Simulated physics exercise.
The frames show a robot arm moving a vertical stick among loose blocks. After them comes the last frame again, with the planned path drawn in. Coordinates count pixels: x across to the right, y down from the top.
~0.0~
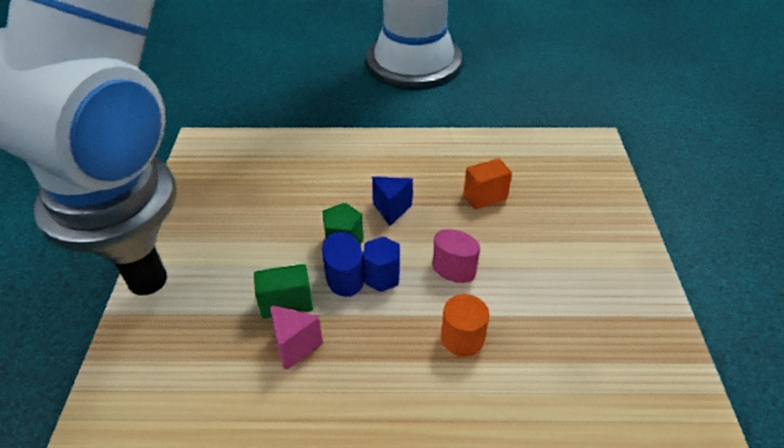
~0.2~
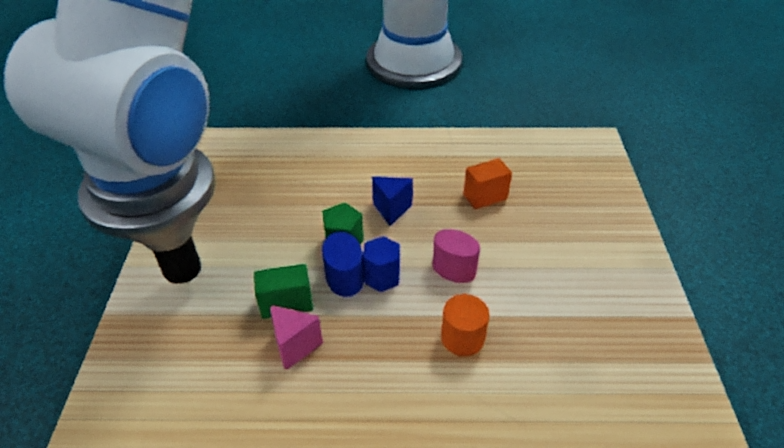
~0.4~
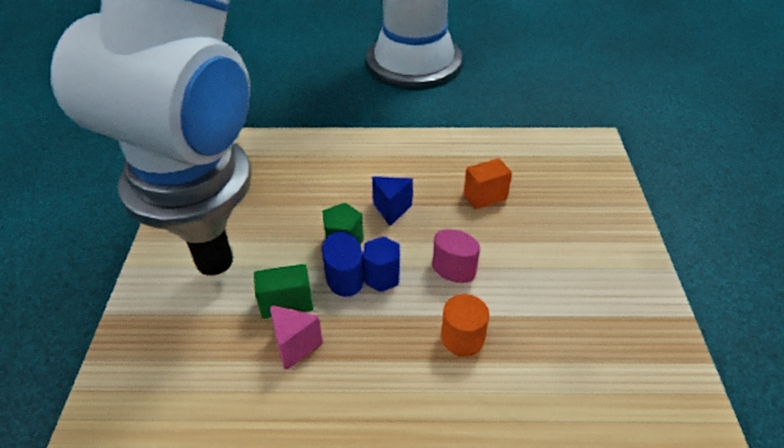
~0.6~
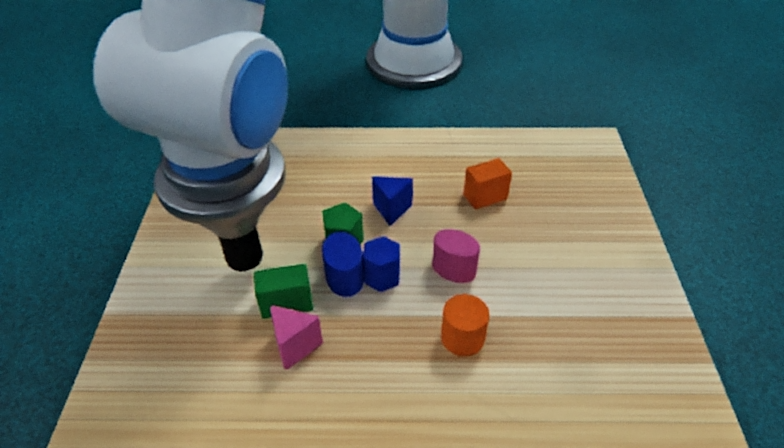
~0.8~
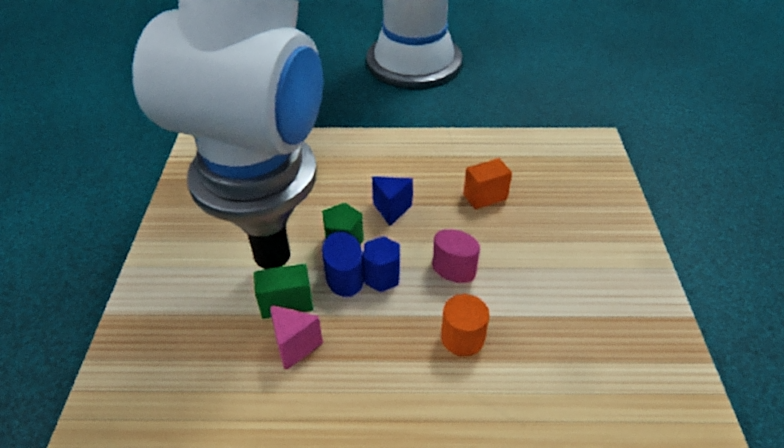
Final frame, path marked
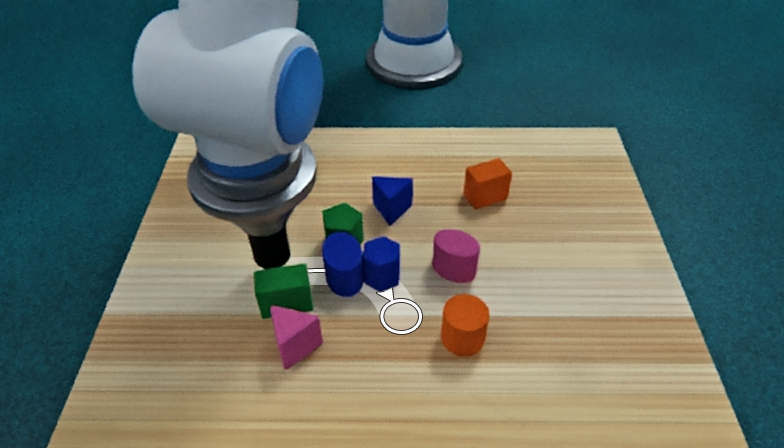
A white robot arm with blue bands, gripping a short black stick, stands over the left of a pale wooden board, seen from above at a fixed angle. Green, blue and pink blocks cluster from the centre to the lower left, with another pink block and two orange ones to the right. The arm carries the stick steadily rightward, to just behind the green rectangular block, while every block stays still.
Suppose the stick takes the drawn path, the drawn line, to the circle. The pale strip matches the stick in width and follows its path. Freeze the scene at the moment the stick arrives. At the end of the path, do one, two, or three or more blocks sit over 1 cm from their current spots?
It shifts three blocks or more.
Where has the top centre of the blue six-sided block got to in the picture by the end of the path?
My best guess is (475, 271).
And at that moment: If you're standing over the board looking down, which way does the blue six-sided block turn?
From above, it turns counterclockwise.
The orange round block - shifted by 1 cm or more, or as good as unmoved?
That block slides.
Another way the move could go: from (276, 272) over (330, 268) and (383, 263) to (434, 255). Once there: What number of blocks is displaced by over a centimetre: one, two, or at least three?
Looking at the path, I think three or more of the blocks end up more than 1 cm away.
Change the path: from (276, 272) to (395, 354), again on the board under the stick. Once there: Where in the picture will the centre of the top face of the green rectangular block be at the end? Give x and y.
When the path ends, it will be at (291, 299).
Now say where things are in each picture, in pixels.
In the first frame, stick's lower end at (149, 282); blue oval at (342, 250); blue six-sided block at (382, 250); pink oval at (457, 242); orange round block at (467, 311).
In the second frame, stick at (183, 271); blocks still.
In the third frame, stick at (215, 263); blocks still.
In the fourth frame, stick at (245, 259); blocks still.
In the fifth frame, stick at (273, 257); blue oval at (342, 250); blue six-sided block at (382, 250); pink oval at (457, 242); orange round block at (467, 311).
Drawn move, from (276, 272) over (327, 270) and (374, 281) to (401, 316).
On the path given first. One third of the way, stick at (325, 256); blue oval at (360, 253), turned 15° clockwise; blue six-sided block at (398, 252).
Two thirds of the way, stick at (373, 266); blue oval at (410, 266), turned 20° clockwise; blue six-sided block at (449, 267).
At the end, stick at (401, 302); blue oval at (443, 288); blue six-sided block at (475, 271), turned 35° anticlockwise; pink oval at (460, 241); orange round block at (482, 319).
